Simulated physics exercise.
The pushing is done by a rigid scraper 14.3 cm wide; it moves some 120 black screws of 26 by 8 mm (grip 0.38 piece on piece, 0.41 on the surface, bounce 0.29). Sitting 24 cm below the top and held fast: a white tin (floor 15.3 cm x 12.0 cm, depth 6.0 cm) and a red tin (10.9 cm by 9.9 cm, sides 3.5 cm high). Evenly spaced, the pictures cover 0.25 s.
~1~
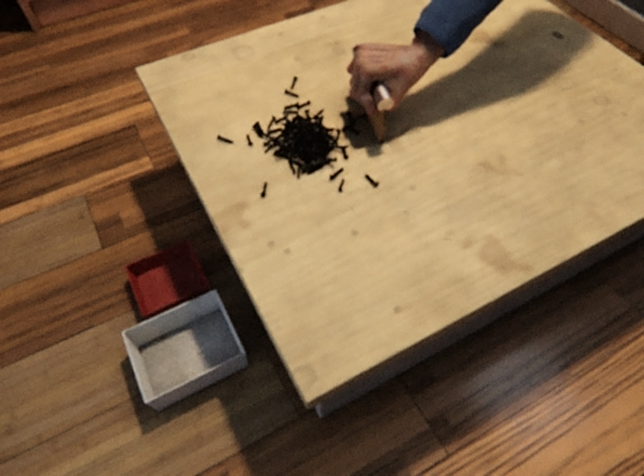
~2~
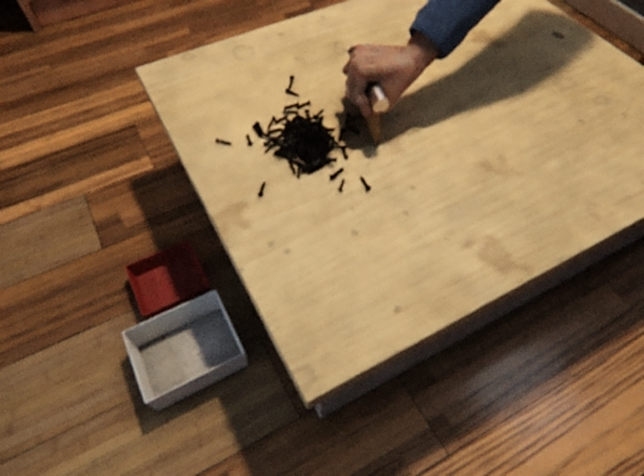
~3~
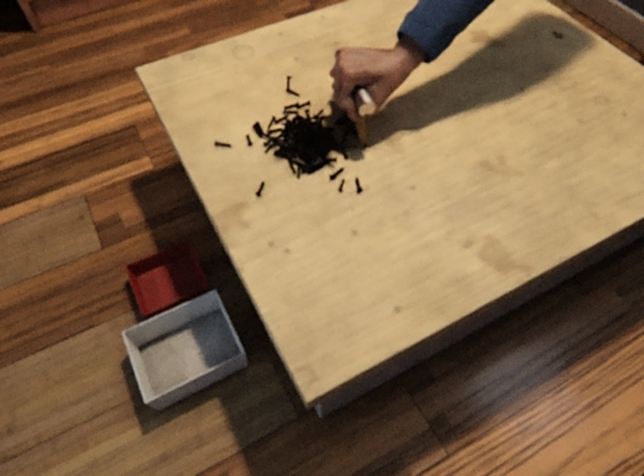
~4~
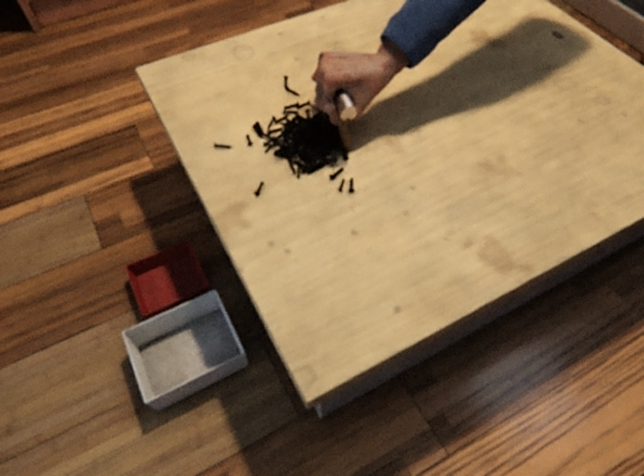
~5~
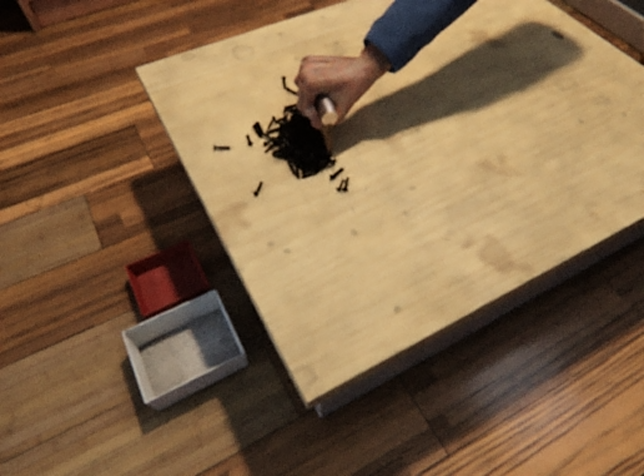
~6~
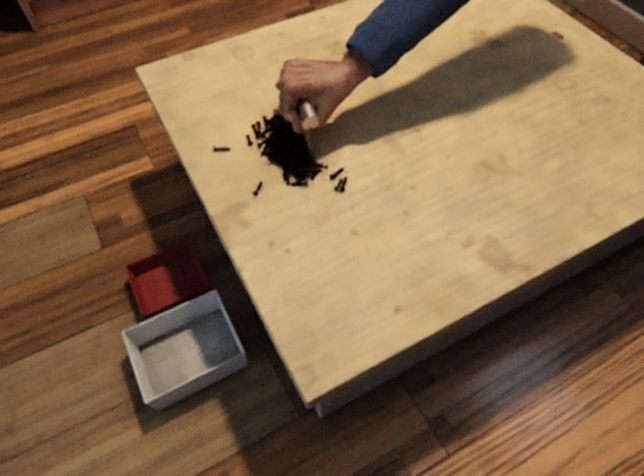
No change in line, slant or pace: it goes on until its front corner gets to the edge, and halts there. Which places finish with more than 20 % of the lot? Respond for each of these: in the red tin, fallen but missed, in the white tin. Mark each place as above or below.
For red tin: Above. For missed: Above. For white tin: Below.
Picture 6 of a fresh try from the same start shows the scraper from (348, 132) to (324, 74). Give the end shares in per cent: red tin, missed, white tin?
Red tin 45, missed 25, white tin 0.
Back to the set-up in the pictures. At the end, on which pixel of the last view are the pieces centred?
About (169, 272).
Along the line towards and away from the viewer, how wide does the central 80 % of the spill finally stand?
About 22 cm.
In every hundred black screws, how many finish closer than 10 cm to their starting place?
About 15 %.
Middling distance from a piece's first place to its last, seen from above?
Some 28 centimetres.
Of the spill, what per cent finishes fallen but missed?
Roughly 40 %.
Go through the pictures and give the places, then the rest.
Scraper from (384, 116) to (358, 61); moved 0.0 cm; pieces shifted so far, 0; middle of the spill at (302, 134); white tin at (183, 342); red tin at (167, 276), in the first picture.
Scraper from (380, 117) to (354, 62); moved 0.7 cm; pieces shifted so far, 5; middle of the spill at (302, 134), in the second picture.
Scraper from (366, 121) to (342, 65); moved 2.9 cm; pieces shifted so far, 7; middle of the spill at (302, 134), in the third picture.
Scraper from (348, 125) to (325, 69); moved 5.8 cm; pieces shifted so far, 16; middle of the spill at (300, 135), in the fourth picture.
Scraper from (330, 130) to (308, 73); moved 8.6 cm; pieces shifted so far, 88; middle of the spill at (297, 135), in the fifth picture.
Scraper from (311, 134) to (291, 76); moved 11.5 cm; pieces shifted so far, 112; middle of the spill at (285, 142); white tin at (183, 342); red tin at (167, 276), in the sixth picture.
Then, 0.19 s after the last picture, scraper 22 cm from its start, spill 19 cm wide; still on top 100 %.
Then, 0.39 s after the last picture, scraper 29 cm from its start, spill 21 cm wide; off the edge, not caught 60 %, still on top 40 %.
Then, 0.55 s after the last picture, scraper 29 cm from its start, spill 23 cm wide; red tin 35 %, off the edge, not caught 35 %, still on top 30 %.
In the end, white tin 0 %, red tin 35 %, fallen but missed 40 %, still on top 25 %.
